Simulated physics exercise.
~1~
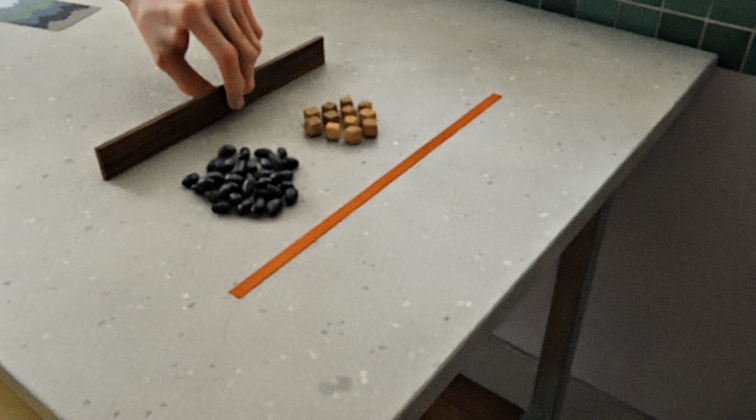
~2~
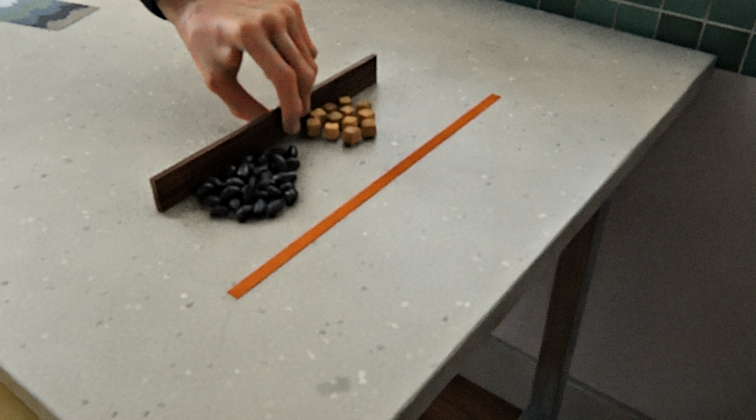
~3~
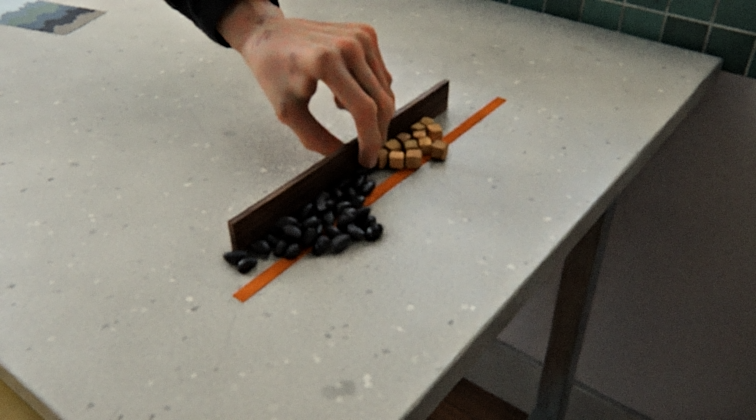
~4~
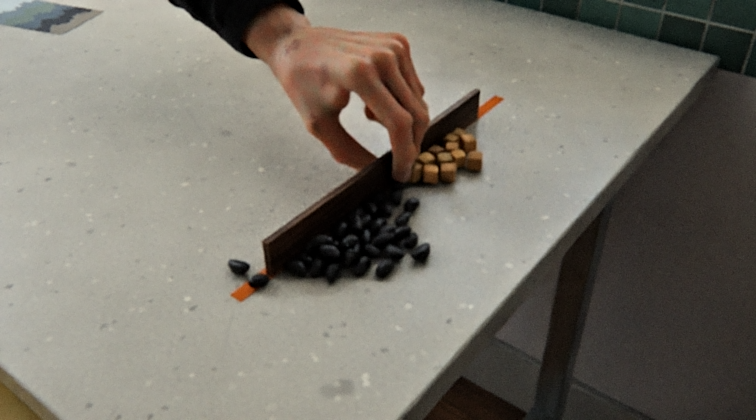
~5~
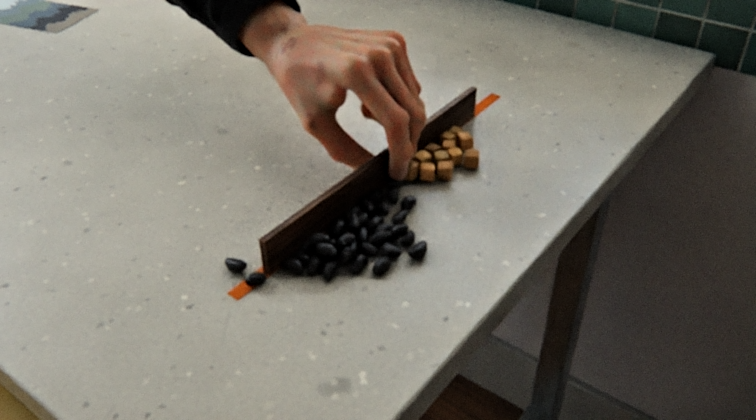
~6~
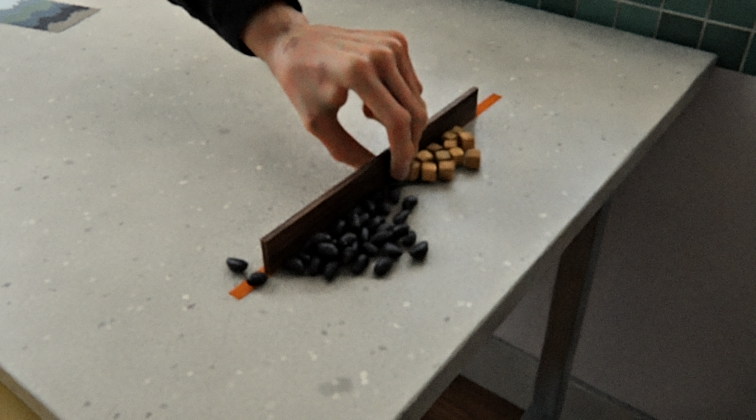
To begin with, a hand holds a dark strip of wood upright on a speckled grey table, behind a pile of shiny black bean-like pieces and a smaller cluster of tan chunks, with a line of orange tape farther right. The hand pushes the strip to the right, and it gathers up both piles. The pieces slide ahead of it and over the tape, while a couple of black ones slip around its near end. The strip stops at the tape and stays there, still held. Both piles rest on the table, short of the edge.
